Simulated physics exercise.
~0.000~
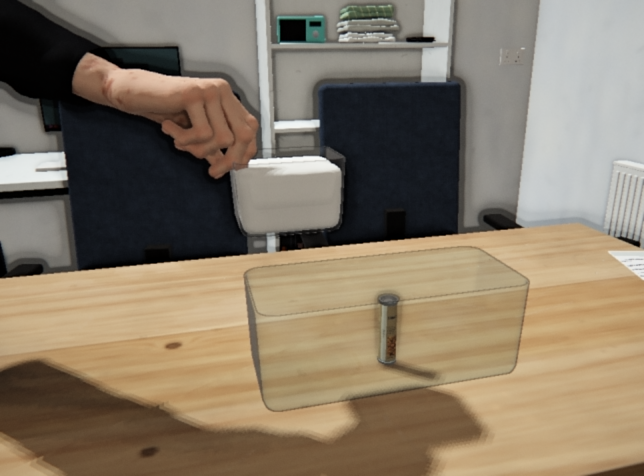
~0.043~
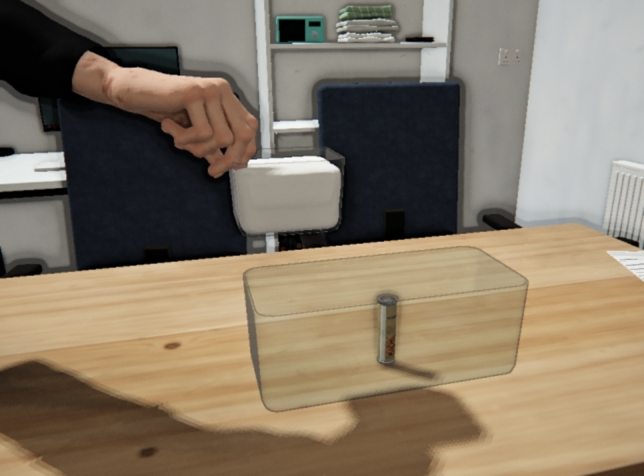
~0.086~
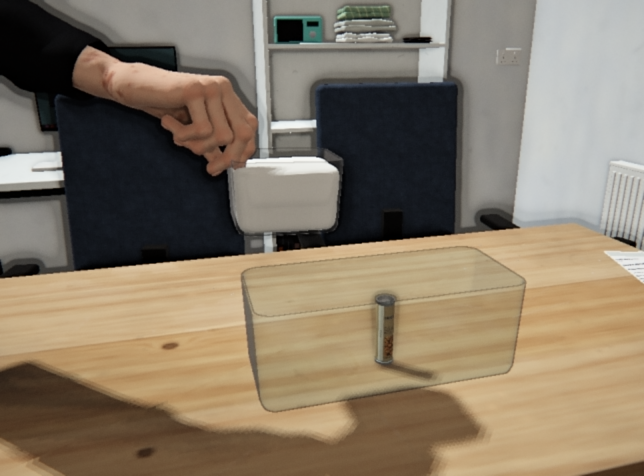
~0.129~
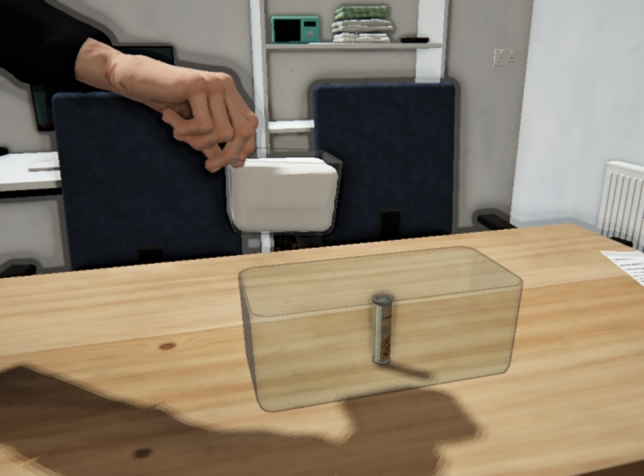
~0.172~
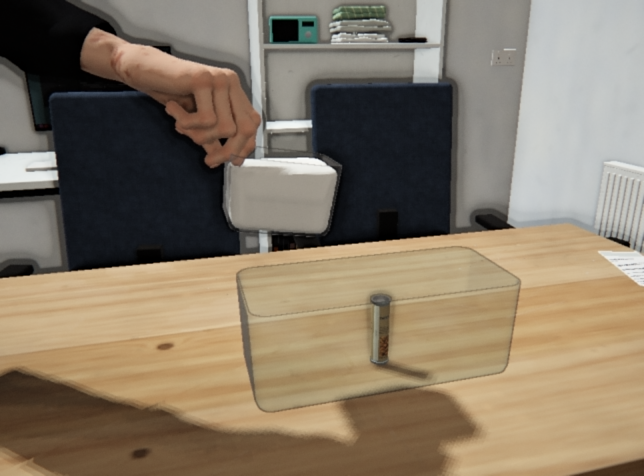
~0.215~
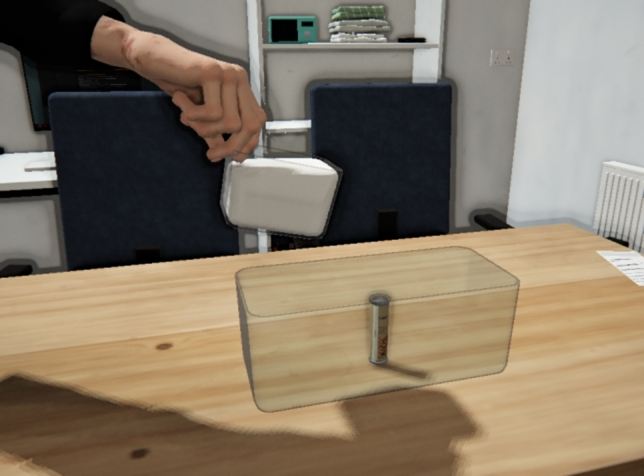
At the start, a hand reaches in from the left above a pale, upright container, while a clear, long basin with a small closed tin inside sits on a wooden table. The container then tilts gradually clockwise, slightly at first and then more noticeably, while the basin and tin stay put.
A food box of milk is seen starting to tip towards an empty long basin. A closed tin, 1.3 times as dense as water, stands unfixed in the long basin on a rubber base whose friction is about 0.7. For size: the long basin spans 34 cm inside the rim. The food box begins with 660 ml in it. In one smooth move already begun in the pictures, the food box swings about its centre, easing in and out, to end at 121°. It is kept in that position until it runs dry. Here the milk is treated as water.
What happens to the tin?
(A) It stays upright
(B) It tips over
Option A: It stays upright.
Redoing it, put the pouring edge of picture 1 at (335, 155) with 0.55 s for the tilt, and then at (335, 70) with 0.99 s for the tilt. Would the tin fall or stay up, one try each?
Trial 1 - tin tips; trial 2 - tin stays standing.
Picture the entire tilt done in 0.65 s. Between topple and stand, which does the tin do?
Outcome - the tin comes down.
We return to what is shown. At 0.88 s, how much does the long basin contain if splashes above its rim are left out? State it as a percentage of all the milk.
About 90 per cent.
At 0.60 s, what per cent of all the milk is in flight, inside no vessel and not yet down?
Roughly 34 percent.
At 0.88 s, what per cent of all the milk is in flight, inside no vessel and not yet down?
Something like 6 per cent is in the air then.
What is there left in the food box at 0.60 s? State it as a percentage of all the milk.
Remaining: Near 46 % of the total.
Then, 0.60 s in, the tilt is 80° and 47 per cent is still to pour; the tin stands where it began.
Then, 0.88 s in, the tilt is 117° and 4 per cent is still to pour; the tin stands where it began.
Then, 1.17 s in, the tilt is 121° and 0 per cent is still to pour; the tin stands where it began.
Then, 1.49 s in, the tilt is 121° and 0 per cent is still to pour; the tin stands where it began.
Finally, the tin stands where it began.
